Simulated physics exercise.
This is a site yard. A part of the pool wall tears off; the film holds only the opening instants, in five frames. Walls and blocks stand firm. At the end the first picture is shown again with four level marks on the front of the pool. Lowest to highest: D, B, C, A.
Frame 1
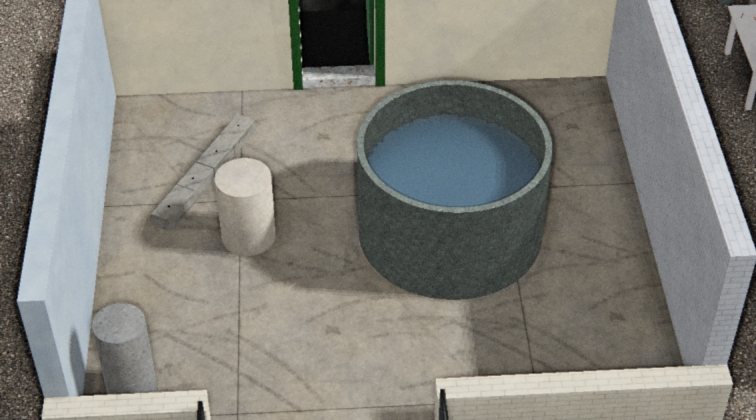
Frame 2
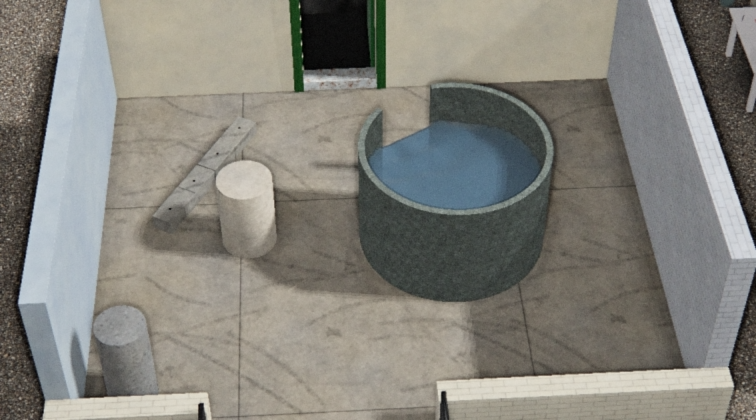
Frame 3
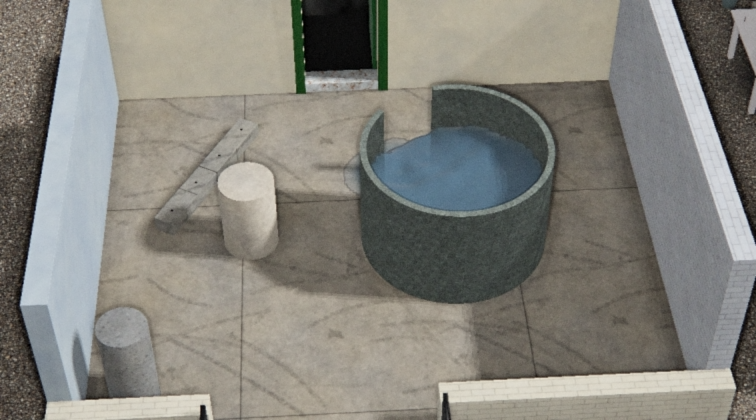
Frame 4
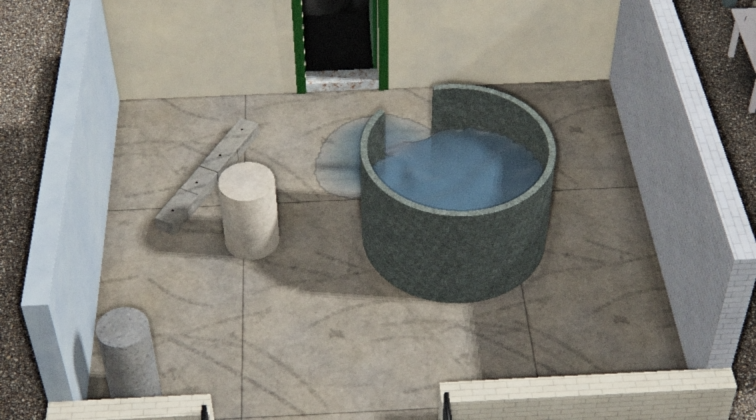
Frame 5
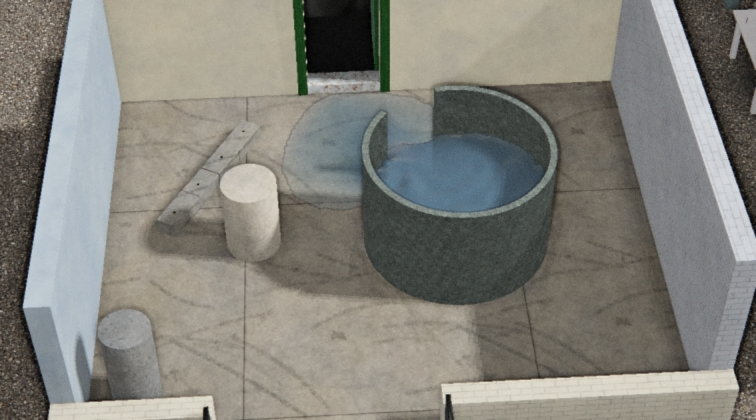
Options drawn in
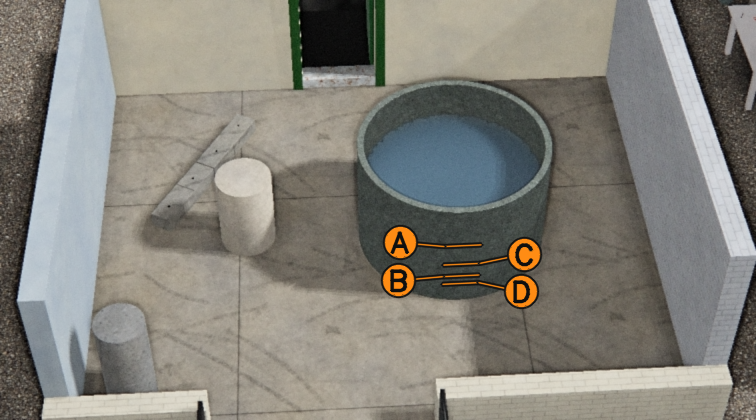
The footage shows a walled yard with a round, dark green pool of water, two short pillars and a slab; a gap appears in the pool's back-left wall, and water spreads across the ground toward the green doorway.
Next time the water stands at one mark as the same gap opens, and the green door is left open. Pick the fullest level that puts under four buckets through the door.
Go for B.
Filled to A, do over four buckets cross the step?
Yes, that goes wrong.
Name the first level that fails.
That is level C.
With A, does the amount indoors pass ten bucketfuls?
Yes.
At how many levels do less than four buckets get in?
Two.
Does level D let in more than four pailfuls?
No, that is safe.
In orange, A at (462, 245); B at (461, 275); C at (461, 264); D at (460, 283); from the bottom up D, B, C, A.
For level A, dozens of bucketfuls pour in.
For level B, a bucket or two gets in.
For level C, about 9 bucketfuls get in.
For level D, nothing gets over.
